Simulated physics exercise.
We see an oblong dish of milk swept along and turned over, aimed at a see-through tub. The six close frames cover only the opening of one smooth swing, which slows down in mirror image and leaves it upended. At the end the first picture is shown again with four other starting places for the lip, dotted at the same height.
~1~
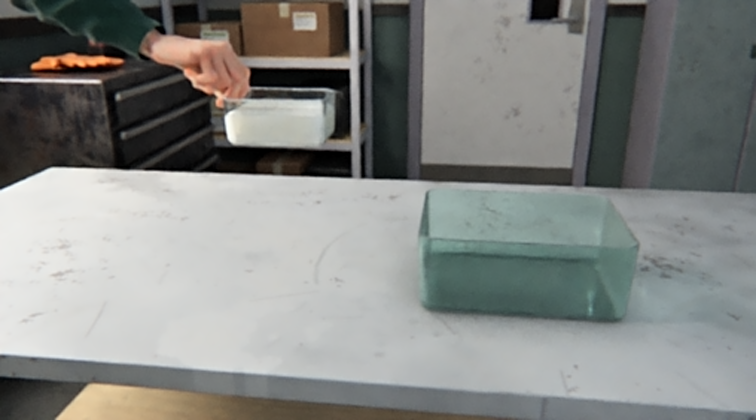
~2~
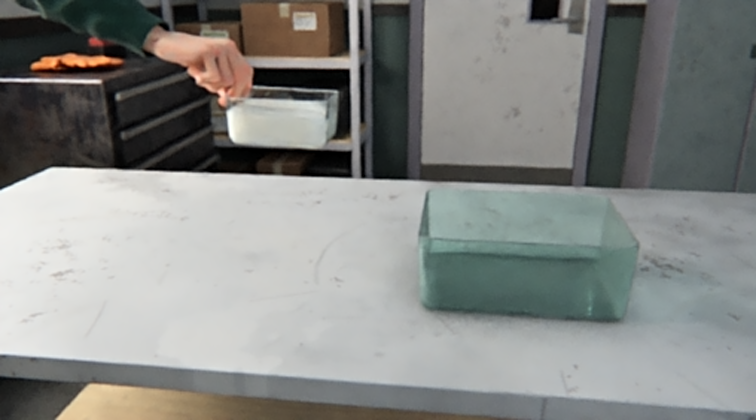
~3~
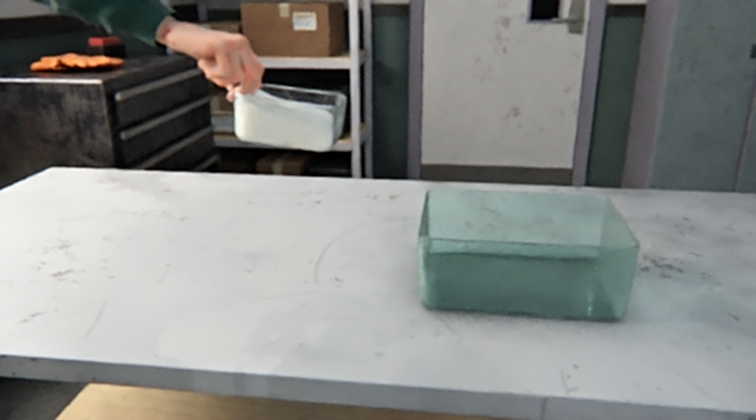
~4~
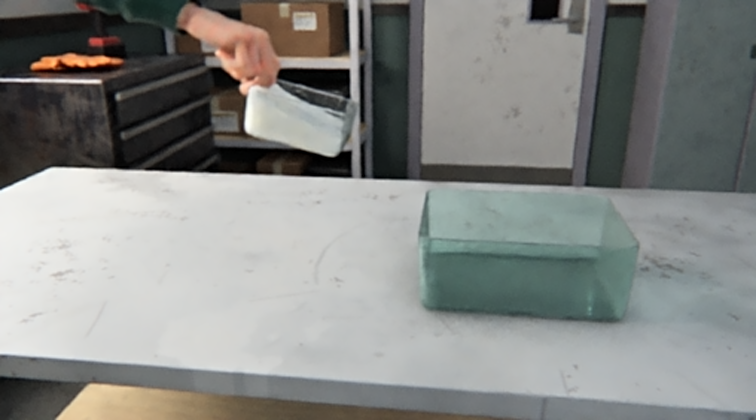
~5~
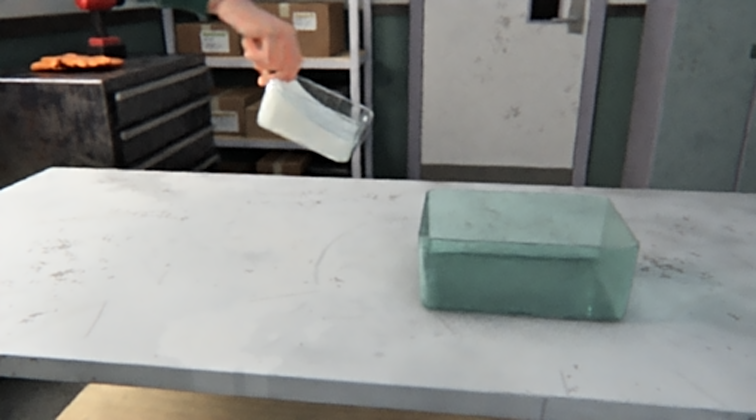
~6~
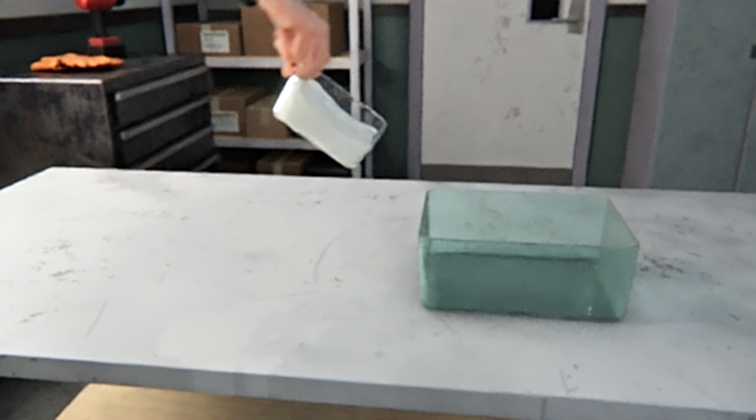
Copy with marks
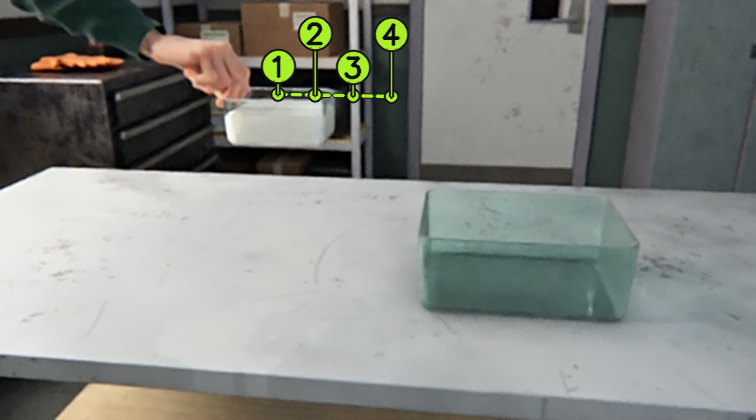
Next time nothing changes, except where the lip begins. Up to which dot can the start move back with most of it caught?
That is dot 1.
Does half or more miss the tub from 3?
No, not at all.
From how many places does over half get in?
All of them.
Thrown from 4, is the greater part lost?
No, not at all.
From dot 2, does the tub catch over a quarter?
Yes.
On the marked copy, 1 at (278, 94); 2 at (315, 95); 3 at (353, 95); 4 at (391, 96).
With 1, about 72 % lands in the tub, 22 % falls short and 6 % goes beside or beyond.
With 2, about 80 % lands in the tub, 12 % falls short and 8 % goes beside or beyond.
With 3, about 87 % lands in the tub, 5 % falls short and 9 % goes beside or beyond.
With 4, about 97 % lands in the tub, 2 % falls short.
